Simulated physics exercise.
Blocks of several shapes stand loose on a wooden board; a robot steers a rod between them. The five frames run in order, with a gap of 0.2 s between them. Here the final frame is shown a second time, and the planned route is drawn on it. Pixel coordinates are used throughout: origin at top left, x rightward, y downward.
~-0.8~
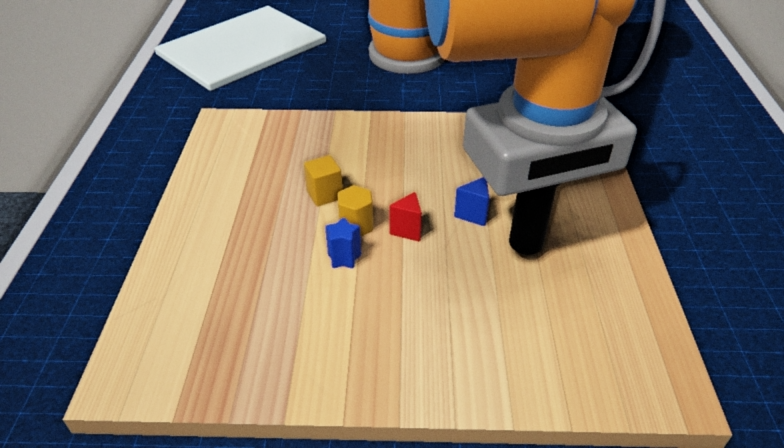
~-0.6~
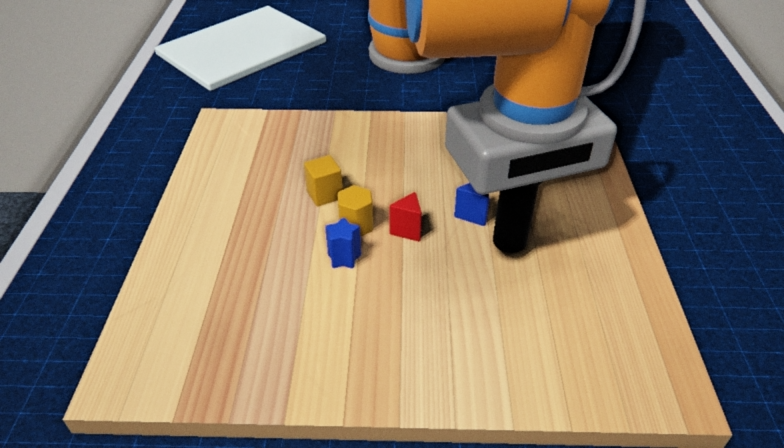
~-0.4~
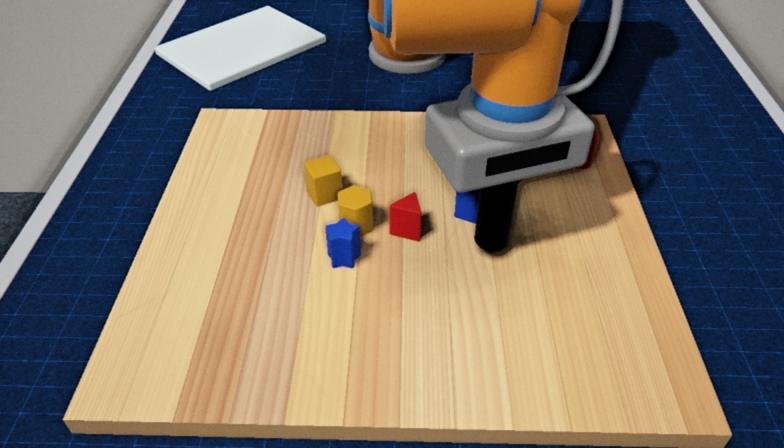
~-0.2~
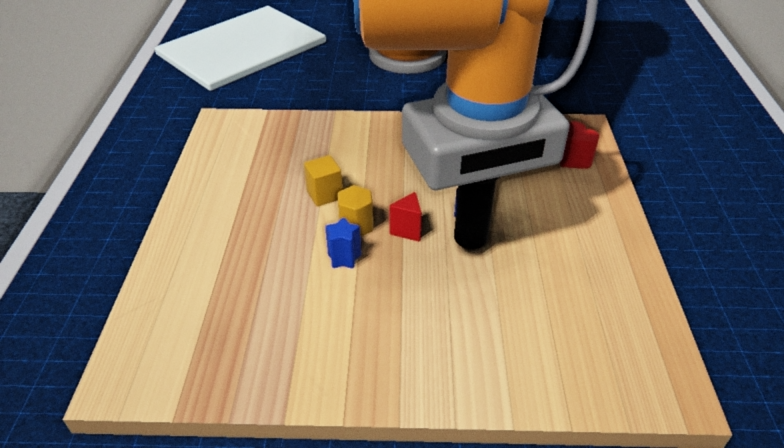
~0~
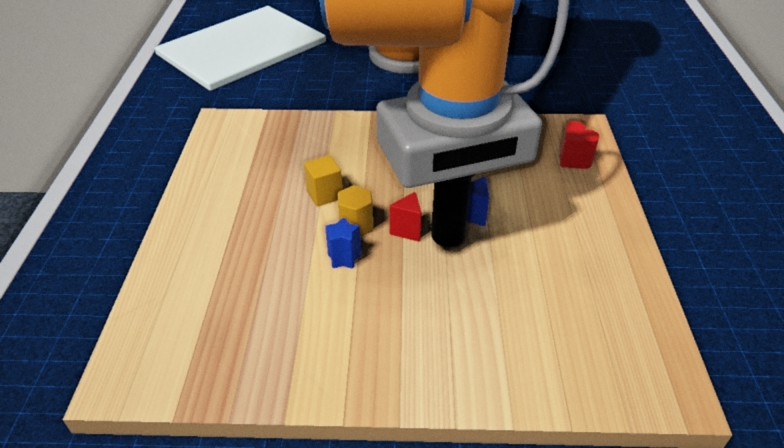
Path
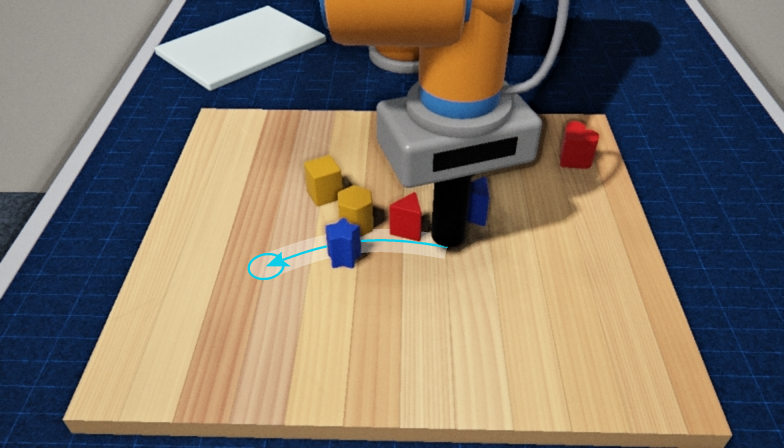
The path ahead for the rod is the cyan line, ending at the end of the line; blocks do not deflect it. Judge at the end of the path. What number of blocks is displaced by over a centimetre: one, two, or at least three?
Blocks displaced: At least 3.
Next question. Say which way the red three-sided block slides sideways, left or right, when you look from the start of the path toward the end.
Right.
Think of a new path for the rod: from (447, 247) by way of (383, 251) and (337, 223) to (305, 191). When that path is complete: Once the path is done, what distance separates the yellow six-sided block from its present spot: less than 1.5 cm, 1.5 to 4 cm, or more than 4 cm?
Its final spot will lie more than 4 cm from the current one.
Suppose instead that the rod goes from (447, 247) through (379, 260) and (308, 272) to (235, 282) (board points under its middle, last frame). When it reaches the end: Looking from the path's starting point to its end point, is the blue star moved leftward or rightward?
That block drifts right.
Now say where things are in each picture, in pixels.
The first picture shows tip of the rod (526, 243), middles of tops, blue star (342, 229), yellow six-sided block (355, 196), red three-sided block (409, 203), blue three-sided block (477, 186).
The second picture shows rod (510, 242), nothing pushed.
The third picture shows rod (491, 240), nothing pushed.
The fourth picture shows rod (471, 238), nothing pushed.
The fifth picture shows rod (448, 236), blue star (342, 229), yellow six-sided block (355, 196), red three-sided block (409, 203), blue three-sided block (477, 186).
The line goes from (447, 247) by way of (386, 240) and (325, 247) to (266, 266).
What follows on the original path. One third of the way, rod (385, 229); red three-sided block (386, 192), turned 80° clockwise.
Two thirds of the way, rod (324, 236); blue star (325, 239), turned 45° anticlockwise; yellow six-sided block (339, 192), turned 25° clockwise; red three-sided block (385, 191), turned 85° clockwise.
At the end, rod (264, 255); blue star (321, 240), turned 70° anticlockwise; yellow six-sided block (339, 192), turned 25° clockwise; red three-sided block (385, 191), turned 85° clockwise; blue three-sided block unmoved.
